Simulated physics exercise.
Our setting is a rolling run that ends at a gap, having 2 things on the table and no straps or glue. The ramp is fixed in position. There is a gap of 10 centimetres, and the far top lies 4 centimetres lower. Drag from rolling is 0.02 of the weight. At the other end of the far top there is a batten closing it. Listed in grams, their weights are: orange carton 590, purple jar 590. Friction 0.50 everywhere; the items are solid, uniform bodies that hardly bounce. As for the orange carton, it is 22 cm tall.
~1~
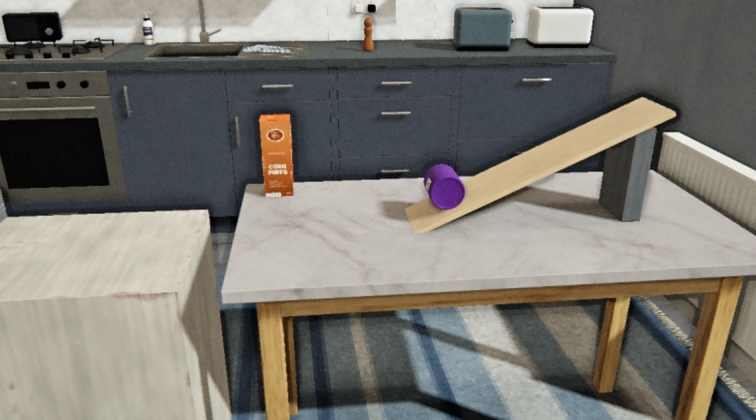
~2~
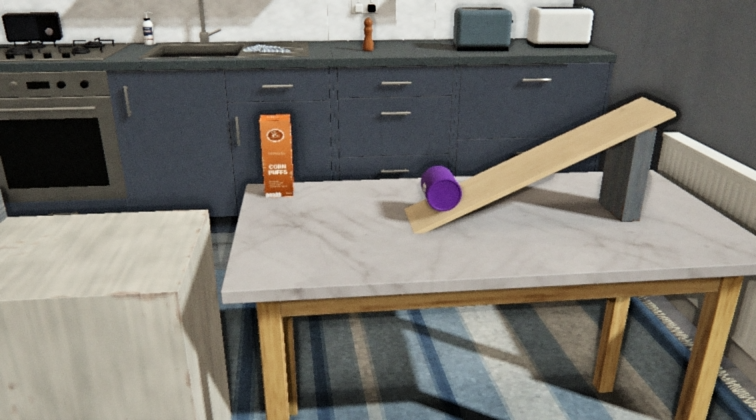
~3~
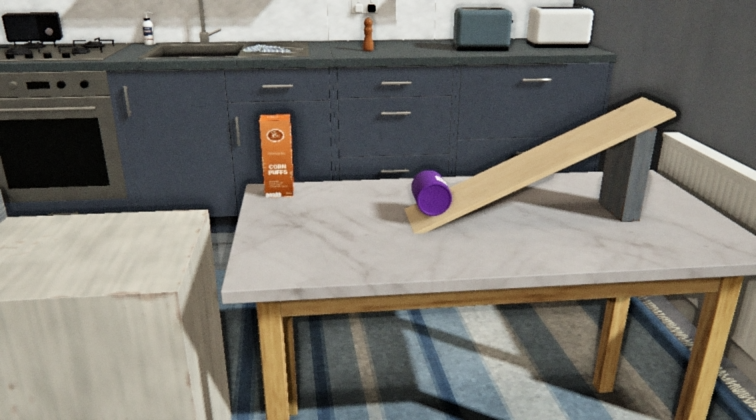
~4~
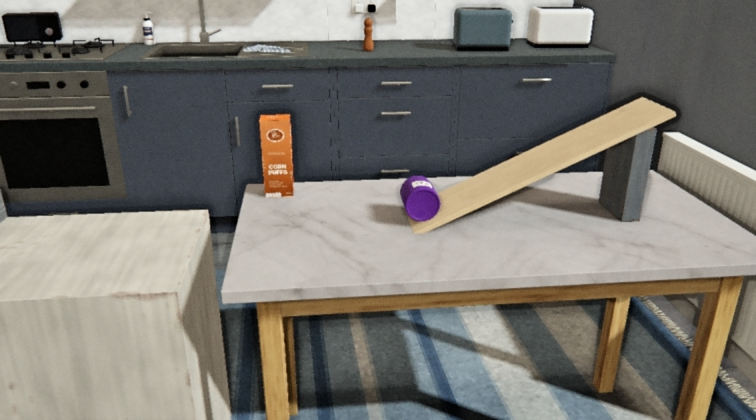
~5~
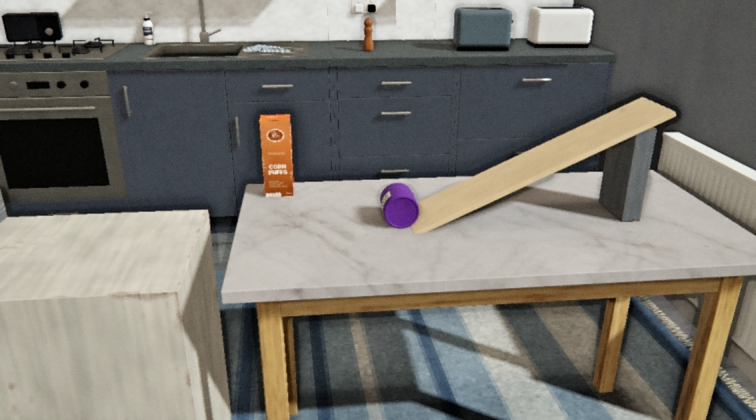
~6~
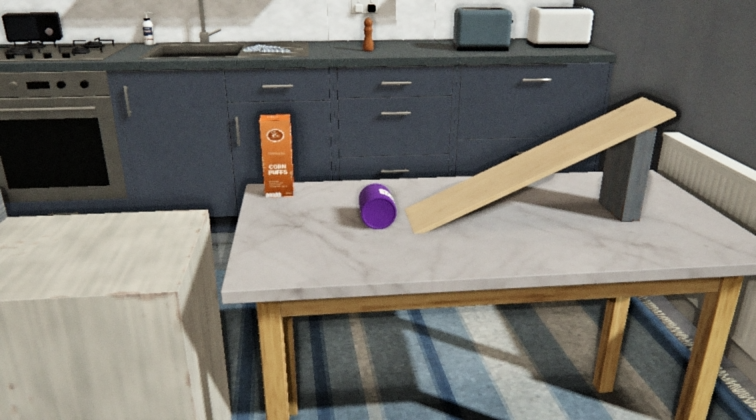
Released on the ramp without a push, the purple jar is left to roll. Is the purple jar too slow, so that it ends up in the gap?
Yes, it goes into the gap.
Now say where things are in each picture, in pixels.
In the first frame, 50 cm to the edge; purple jar (444, 187); orange carton (277, 156).
In the second frame, 50 cm to the edge; purple jar (441, 188); orange carton (277, 157).
In the third frame, 47 cm to the edge; purple jar (431, 193); orange carton (277, 157).
In the fourth frame, 45 cm to the edge; purple jar (420, 198); orange carton (277, 157).
In the fifth frame, 40 cm to the edge; purple jar (399, 205); orange carton (277, 157).
In the sixth frame, 34 cm to the edge; purple jar (377, 206); orange carton (277, 157).
Then, 0.30 s past the last view, 14 cm to the edge; purple jar near (296, 209).
Then, 0.70 s past the last view, 6 cm past the table's edge; purple jar near (214, 241).
Then, 1.00 s past the last view, down in the gap.
Finally, down in the gap; orange carton still in place (within 8 cm).
